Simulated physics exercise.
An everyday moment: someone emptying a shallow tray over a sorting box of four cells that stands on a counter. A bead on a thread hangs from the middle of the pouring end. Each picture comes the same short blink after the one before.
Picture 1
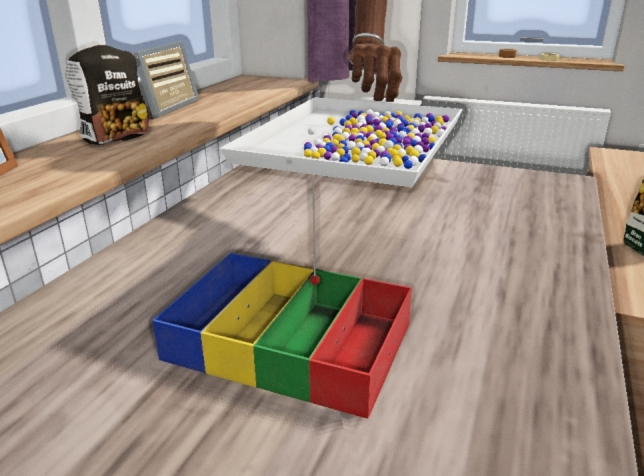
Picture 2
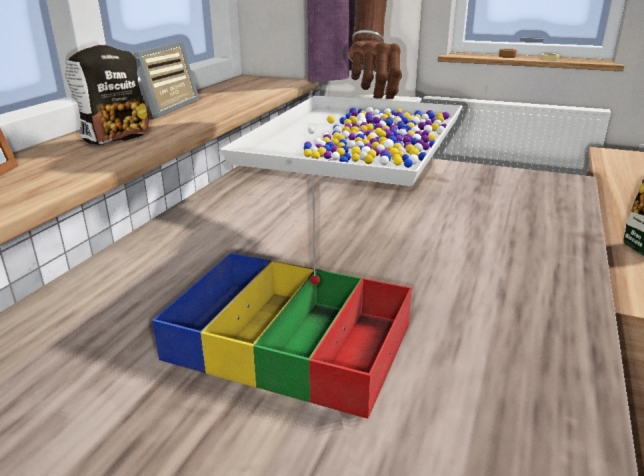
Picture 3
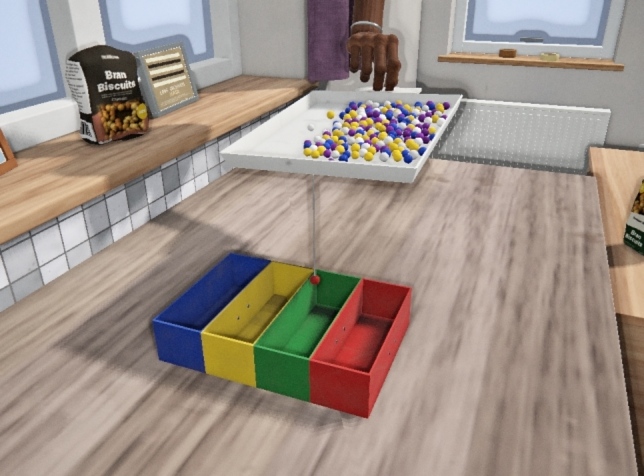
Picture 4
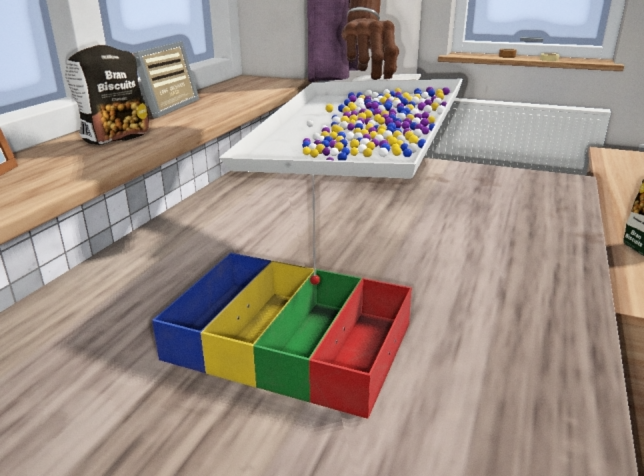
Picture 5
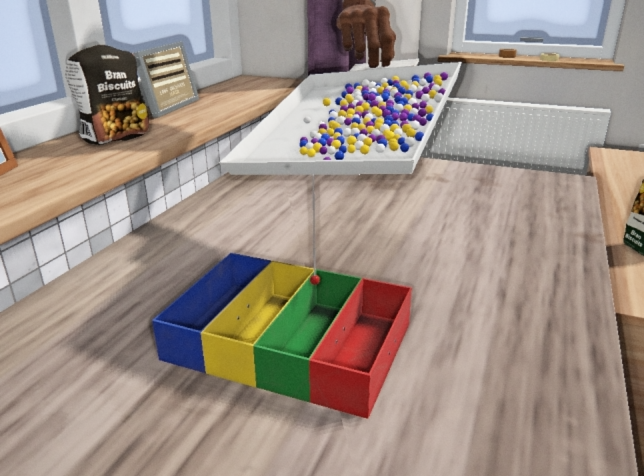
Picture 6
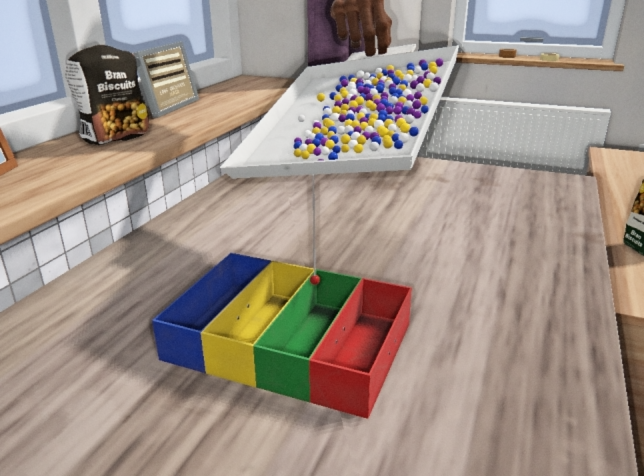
White tray of small colourful beads tilting gradually as a hand raises its far side above a blue, yellow, green and red box.
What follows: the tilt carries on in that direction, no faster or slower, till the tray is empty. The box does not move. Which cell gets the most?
It favours the blue compartment.
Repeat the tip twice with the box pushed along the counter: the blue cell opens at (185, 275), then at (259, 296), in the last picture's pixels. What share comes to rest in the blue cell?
In turn 10 and 30 in a hundred.
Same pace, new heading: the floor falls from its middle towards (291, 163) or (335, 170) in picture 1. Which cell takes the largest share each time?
The first try: The blue cell. The second: The red one.
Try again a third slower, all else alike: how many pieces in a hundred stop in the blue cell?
About 70 per cent.
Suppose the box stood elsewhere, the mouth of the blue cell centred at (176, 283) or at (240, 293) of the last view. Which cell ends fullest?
First yellow, then the blue cell.
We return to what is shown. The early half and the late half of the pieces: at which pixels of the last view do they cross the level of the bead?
Early half (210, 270), late half (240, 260).
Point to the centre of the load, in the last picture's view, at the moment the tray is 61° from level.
Close to (241, 191).
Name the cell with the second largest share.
Next in line is the yellow one.
Soon, tray tipped steeply; about half on the tray; about a quarter in the blue cell; a stray few in the yellow cell; about a quarter falling or outside the box.
A while on, tray tipped right over; a stray few on the tray; about two thirds in the blue cell; a small part in the yellow cell; a small part falling or outside the box.
Towards the end, tray tipped past a quarter turn; about two thirds in the blue cell; a small part in the yellow cell; a stray few in the green cell; a small part falling or outside the box.
Finally, tray tipped past a quarter turn; about two thirds in the blue cell; a small part in the yellow cell; a stray few in the green cell; none in the red cell; a small part outside the box.
